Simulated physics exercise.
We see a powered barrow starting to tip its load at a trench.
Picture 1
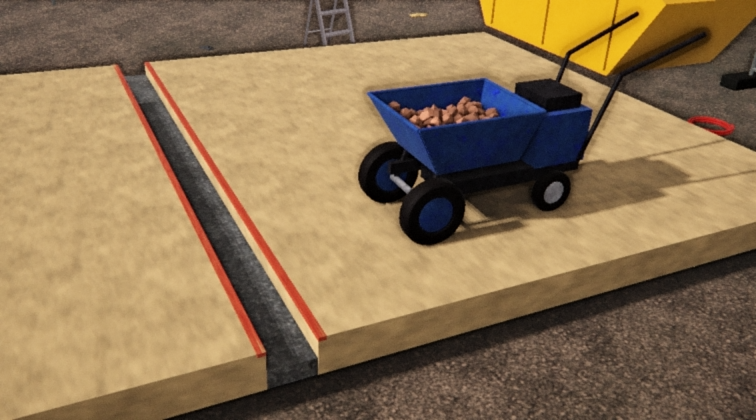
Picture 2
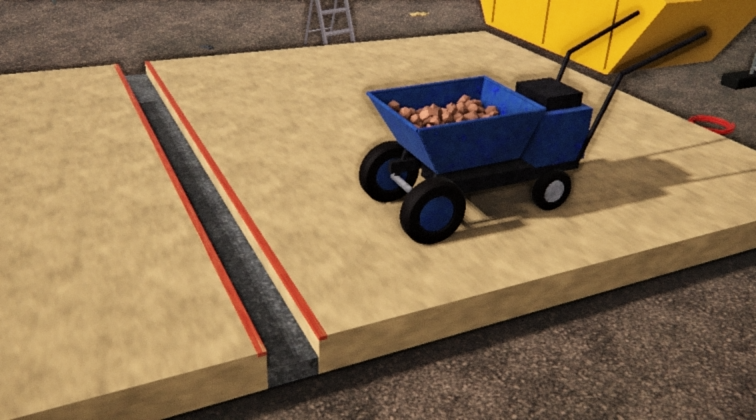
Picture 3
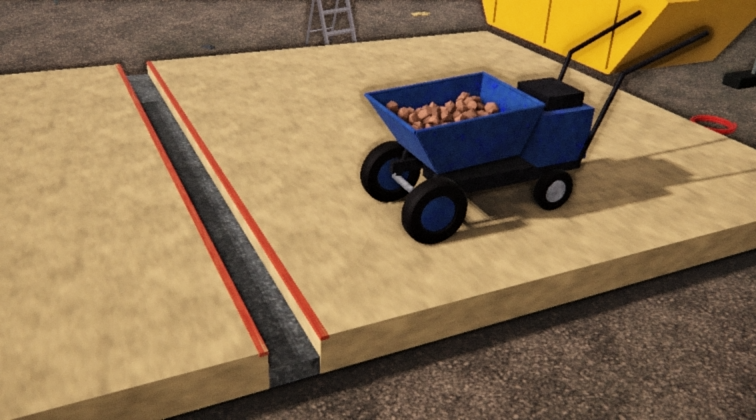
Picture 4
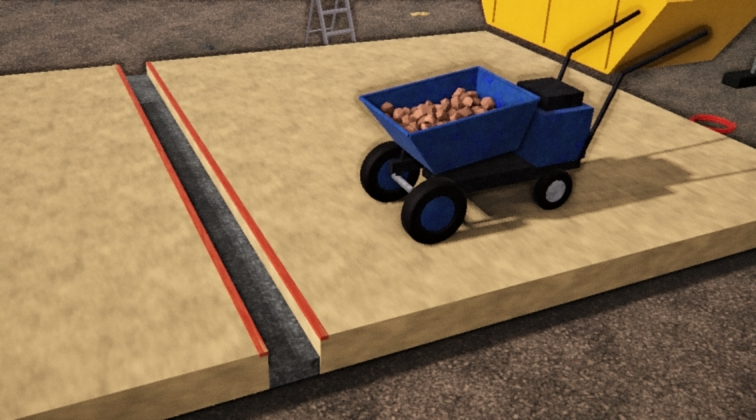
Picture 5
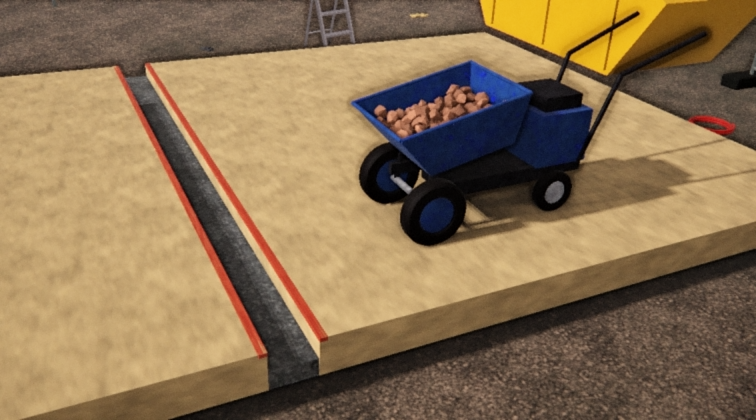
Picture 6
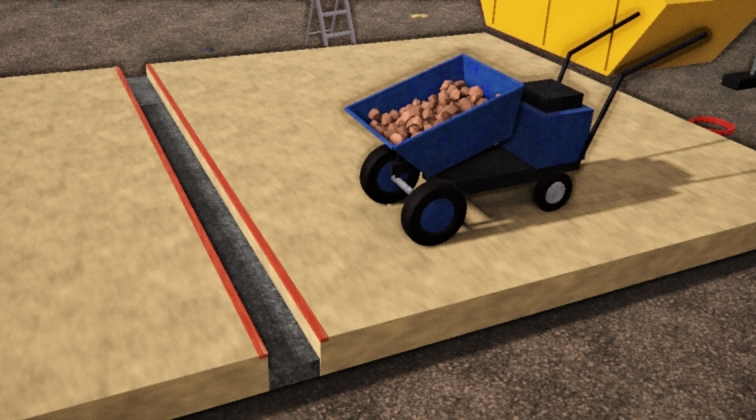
The footage shows a blue powered barrow loaded with reddish-brown lumps of rubble, standing on a pale slab to the right of a narrow red-edged trench. Its skip starts level, then gradually tilts forward to the left while the wheels stay put.
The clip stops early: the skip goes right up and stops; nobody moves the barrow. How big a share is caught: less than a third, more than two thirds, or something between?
The trench takes less than a third.
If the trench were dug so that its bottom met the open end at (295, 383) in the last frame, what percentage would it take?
Near 20 %.
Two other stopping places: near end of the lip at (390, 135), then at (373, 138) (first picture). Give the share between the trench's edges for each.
In turn 50 and 60 in a hundred.
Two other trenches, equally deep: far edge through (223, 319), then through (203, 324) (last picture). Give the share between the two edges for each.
About 20 and 20 per cent.
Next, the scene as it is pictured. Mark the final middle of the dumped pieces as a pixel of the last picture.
Around (295, 241).
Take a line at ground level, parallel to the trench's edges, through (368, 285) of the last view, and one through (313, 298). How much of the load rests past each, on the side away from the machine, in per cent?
About 80 and 30 per cent.
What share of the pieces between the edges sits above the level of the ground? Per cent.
Near 0 %.
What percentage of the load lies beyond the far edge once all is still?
Near 0 %.
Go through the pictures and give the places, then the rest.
The first picture shows lip of the skip at (419, 131), level; top of the load at (448, 120), lumps of rubble; first edge of the trench at (299, 299); far edge at (241, 313), the trench under half as wide as the skip, and about half as deep as wide.
The second picture shows lip of the skip at (418, 131), level; top of the load at (447, 118).
The third picture shows lip of the skip at (416, 132), tipped barely; top of the load at (464, 119).
The fourth picture shows lip of the skip at (410, 136), tipped a little; top of the load at (460, 116).
The fifth picture shows lip of the skip at (401, 141), tipped a little; top of the load at (462, 110).
The sixth picture shows lip of the skip at (394, 148), tipped clearly; top of the load at (465, 104); first edge of the trench at (300, 300); far edge at (243, 314).
Soon after the last picture, skip tipped steeply; all in the skip.
A little later, skip tipped steeply; nearly all in the skip; a stray few short of the trench; a stray few falling.
Later still, skip tipped right over; about a third in the skip; about half short of the trench; a small part in or heaped over the trench.
By the end, skip tipped right over; about a quarter in the skip; about half short of the trench; about a quarter in or heaped over the trench; none beyond it.
